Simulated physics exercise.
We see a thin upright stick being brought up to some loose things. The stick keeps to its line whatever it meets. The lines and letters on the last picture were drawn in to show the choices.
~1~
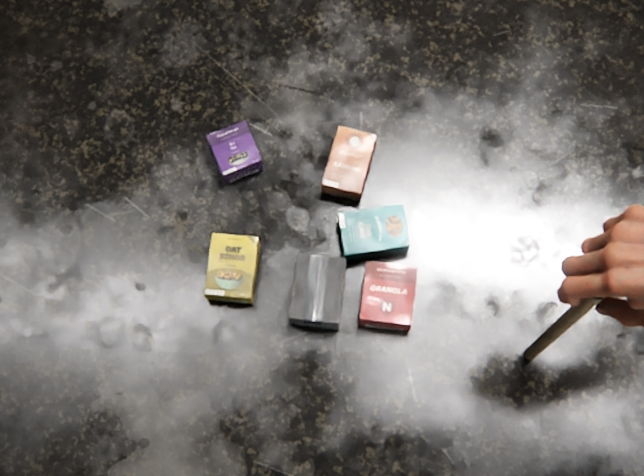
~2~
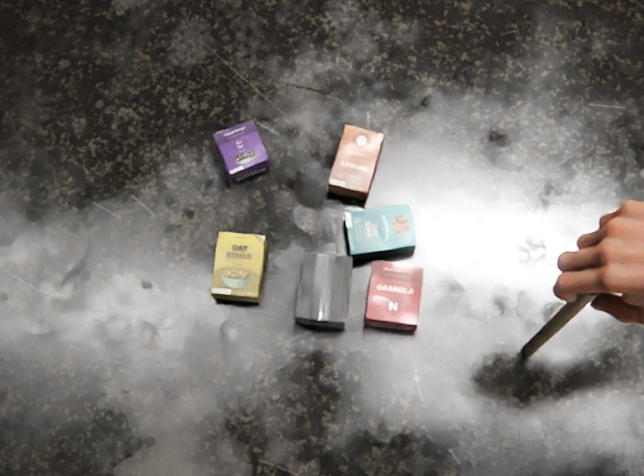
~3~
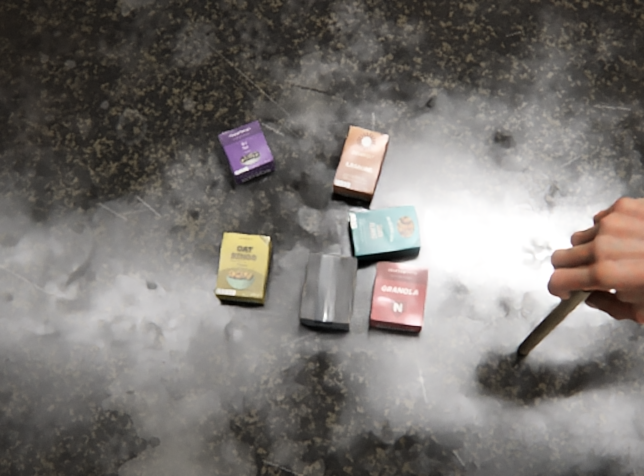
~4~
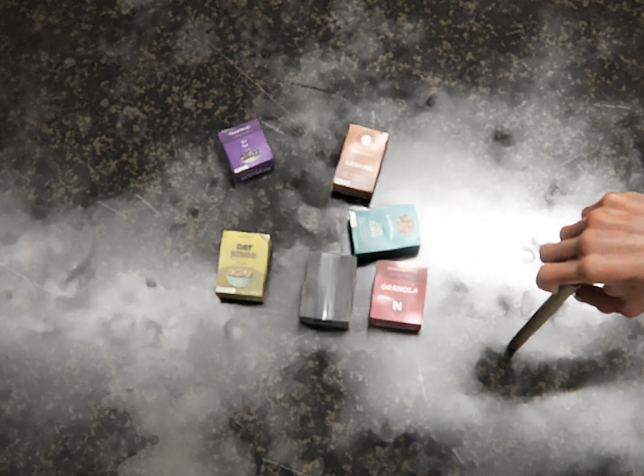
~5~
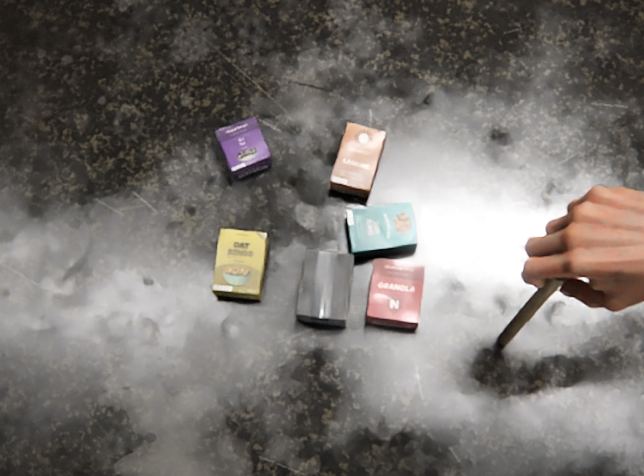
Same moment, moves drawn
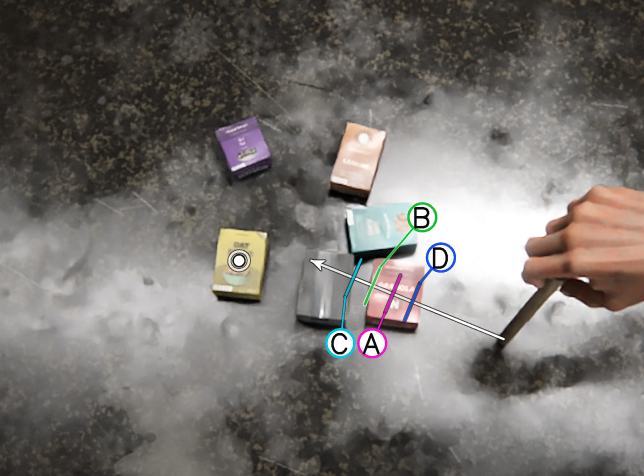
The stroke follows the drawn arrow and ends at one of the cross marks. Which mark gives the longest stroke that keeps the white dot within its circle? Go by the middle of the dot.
It can go as far as B.
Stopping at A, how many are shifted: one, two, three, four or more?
In all, two.
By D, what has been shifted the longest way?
The red packet.
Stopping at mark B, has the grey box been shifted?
Yes.
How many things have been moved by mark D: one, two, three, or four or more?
One.
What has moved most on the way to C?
The red packet.
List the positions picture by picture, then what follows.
The first frame shows turquoise packet (373, 233); grey box (318, 291); purple packet (236, 153).
The second frame shows purple packet (243, 151); yellow packet (239, 267).
The third frame shows orange packet (361, 165); red packet (399, 297).
The fourth frame shows turquoise packet (384, 231); grey box (329, 289).
The fifth frame shows purple packet (245, 149); yellow packet (241, 265); orange packet (358, 161).
On the marked copy, A at (393, 294); B at (373, 286); C at (353, 278); D at (413, 302); the arrow from (504, 339) to (311, 260); the white dot at (239, 261).
Following B. Soon after the start, foot of the stick (455, 320).
Later, foot of the stick (407, 300); red packet (376, 287).
In the end, foot of the stick (373, 286); red packet (340, 278); grey box (289, 286); the dot is still in its ring.
As for the rest, A keeps the dot in but is short; C shifts the dotted thing to (220, 269); D keeps the dot in but is short.
